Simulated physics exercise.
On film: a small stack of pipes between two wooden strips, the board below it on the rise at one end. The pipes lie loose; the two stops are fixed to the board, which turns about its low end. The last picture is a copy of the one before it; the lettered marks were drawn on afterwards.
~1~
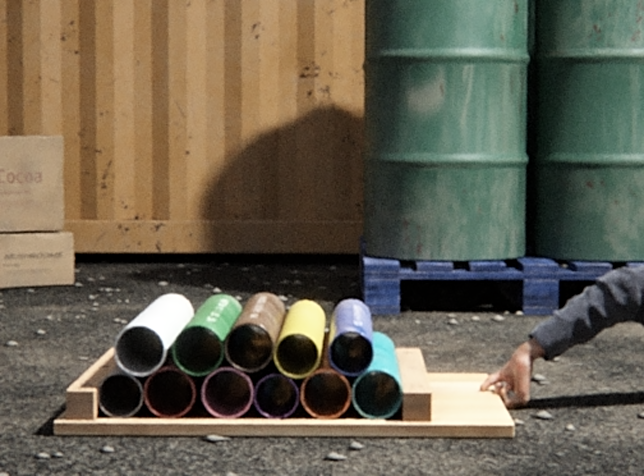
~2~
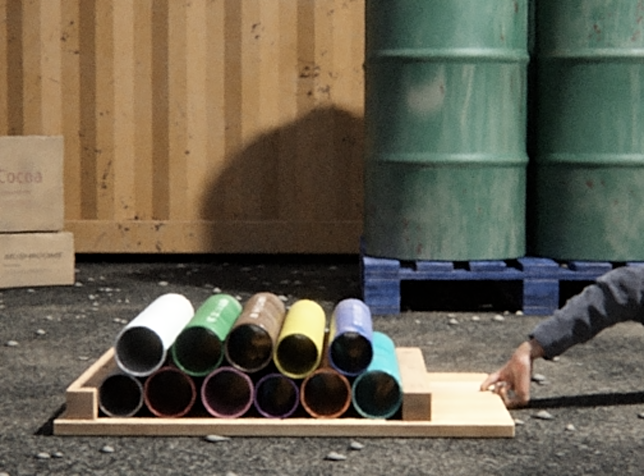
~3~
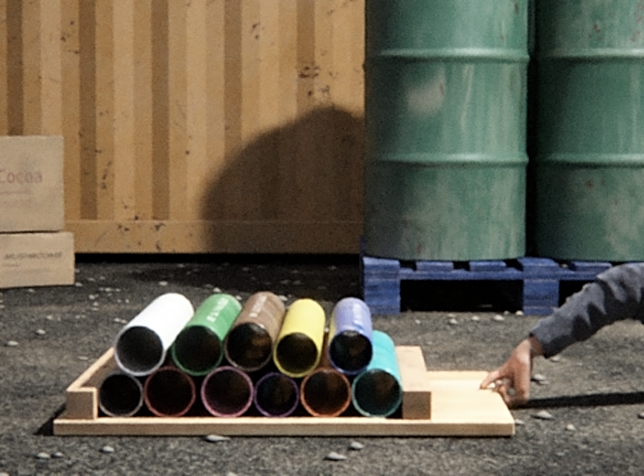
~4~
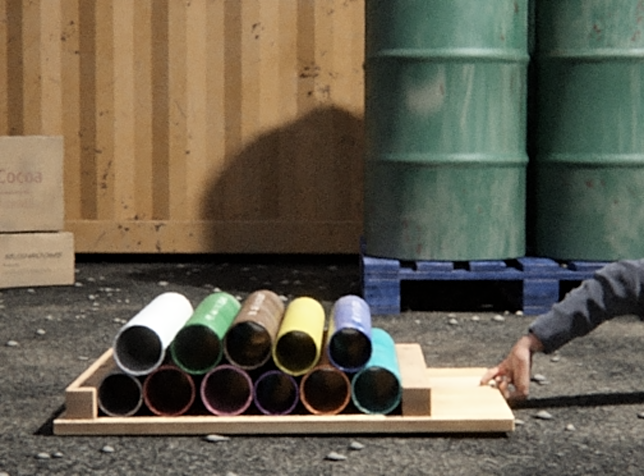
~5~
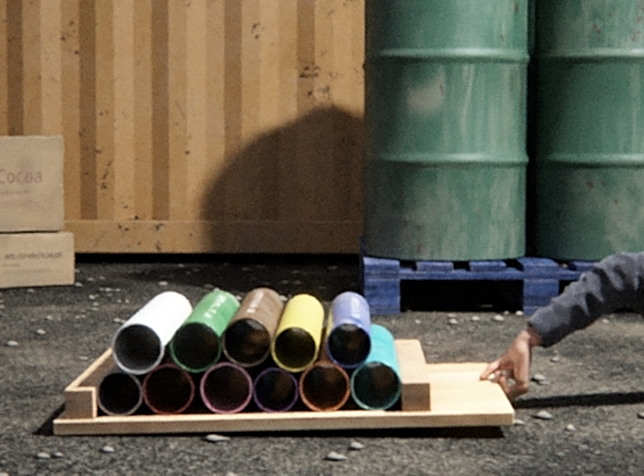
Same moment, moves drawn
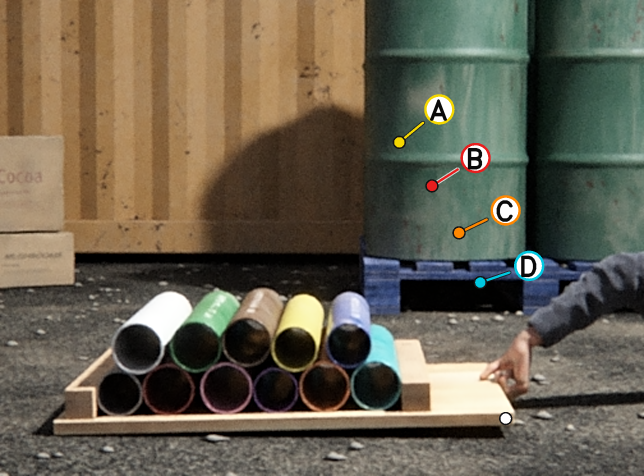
At the start, a small stack of coloured pipes lies in two rows between wooden strips on a board, a hand touching its right end, with green barrels behind. For a while almost nothing moves; then the hand lifts the right end very slightly, and the pipes keep their places.
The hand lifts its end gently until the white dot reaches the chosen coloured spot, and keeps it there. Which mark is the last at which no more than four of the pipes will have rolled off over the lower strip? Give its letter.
No higher than C.
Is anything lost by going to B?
Yes, at B.
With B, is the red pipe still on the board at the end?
Yes.
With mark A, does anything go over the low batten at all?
Yes.
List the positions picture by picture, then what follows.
The first picture shows white pipe (140, 350); green pipe (198, 350); blue pipe (351, 353).
The second picture shows blue pipe (351, 353); brown pipe (249, 347).
The third picture shows board (290, 387); orange pipe (326, 393); turquoise pipe (377, 393); yellow pipe (297, 354).
The fourth picture shows board (289, 385); red pipe (169, 391).
The fifth picture shows board (289, 382); red pipe (169, 390).
On the marked copy, A at (400, 142); B at (432, 186); C at (459, 233); D at (481, 283); the white dot at (506, 419).
With C. Early on, board at 17°.
Further on, board at 26°.
At the end, board at 26°, four over the low batten (yellow, white, green, brown).
As for the rest, A five over the low batten; B five over the low batten; D one over the low batten (white).
